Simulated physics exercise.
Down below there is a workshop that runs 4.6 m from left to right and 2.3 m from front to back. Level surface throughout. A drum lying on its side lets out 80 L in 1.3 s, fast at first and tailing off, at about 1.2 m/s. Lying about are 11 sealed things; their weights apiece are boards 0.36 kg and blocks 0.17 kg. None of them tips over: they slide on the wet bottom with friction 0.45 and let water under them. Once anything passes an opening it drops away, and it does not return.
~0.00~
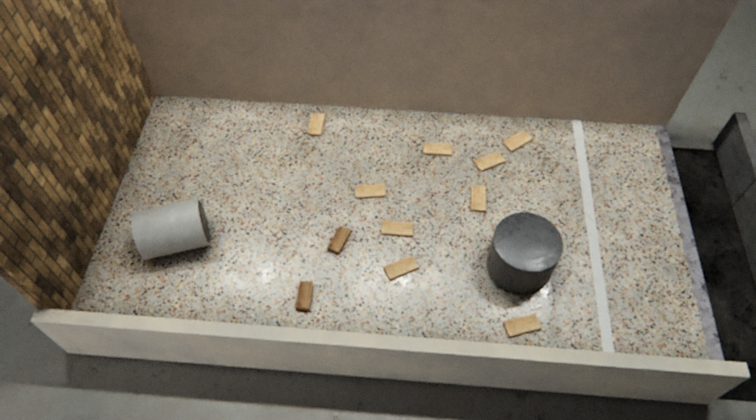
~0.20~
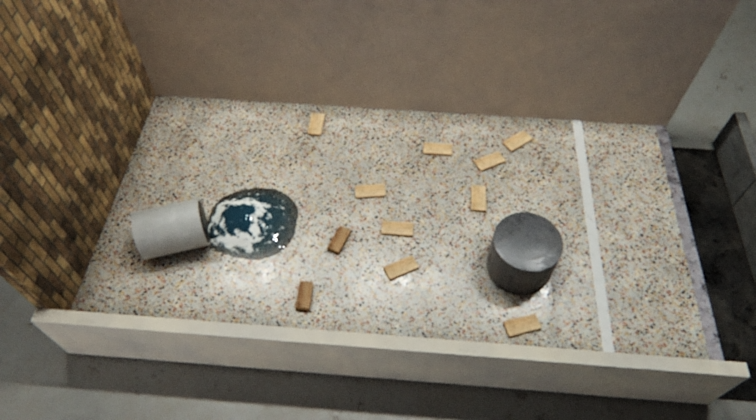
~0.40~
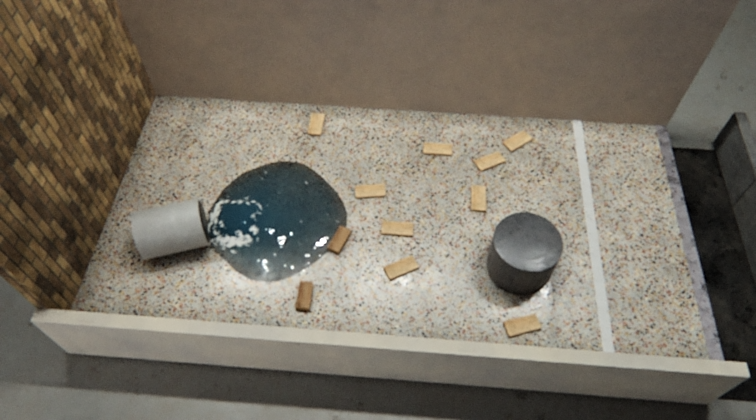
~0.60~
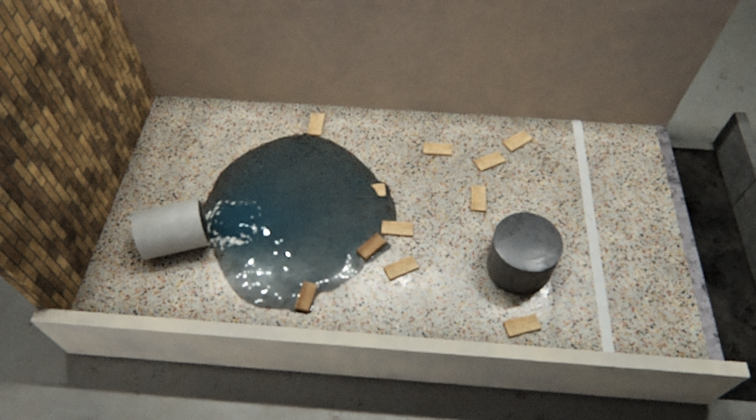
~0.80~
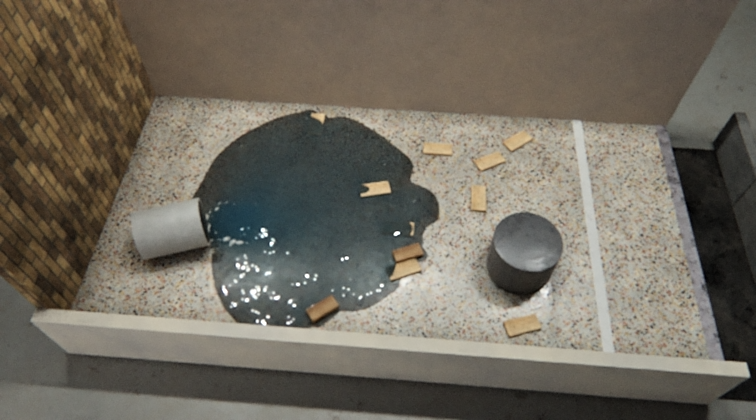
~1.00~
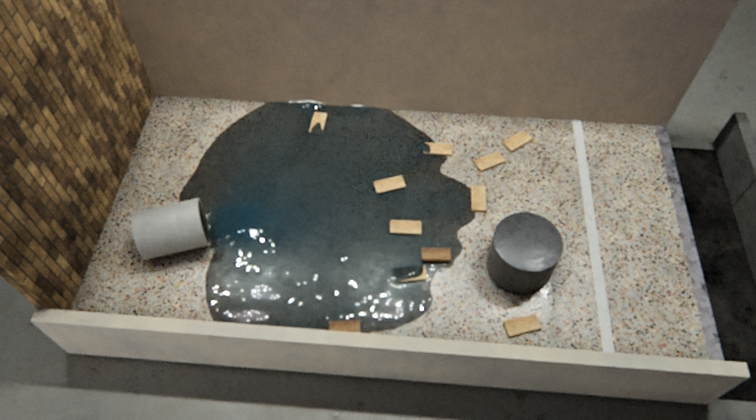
To begin with, small wooden blocks lie scattered across a dry speckled floor between a grey drum on its side and an upright dark cylinder. Dark water pours from the drum and spreads rightward in a widening pool, then reaches several blocks, shifting a few of them to the right.
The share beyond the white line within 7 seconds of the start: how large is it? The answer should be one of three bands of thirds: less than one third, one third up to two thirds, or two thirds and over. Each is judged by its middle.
It falls in the band two thirds and over.
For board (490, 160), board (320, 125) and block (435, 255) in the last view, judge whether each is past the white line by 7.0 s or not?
Result, in sequence: Reached / not reached / not reached.
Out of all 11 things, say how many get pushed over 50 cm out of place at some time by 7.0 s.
By my tally, 11.
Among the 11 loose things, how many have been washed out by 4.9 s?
I get 4 in all.
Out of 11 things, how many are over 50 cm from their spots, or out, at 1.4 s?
The number comes to 3.
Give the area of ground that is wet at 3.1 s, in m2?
Somewhere around 6.0 m2, roughly.
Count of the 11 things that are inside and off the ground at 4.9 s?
I get 1.
After 1.4 s 0 of 11 are over the mark; 6 afloat.
After 3.1 s 3 of 11 are over the mark; 7 afloat.
After 4.9 s 8 of 11 are over the mark; 1 afloat.
After 7.0 s 8 of 11 are over the mark; 0 afloat.
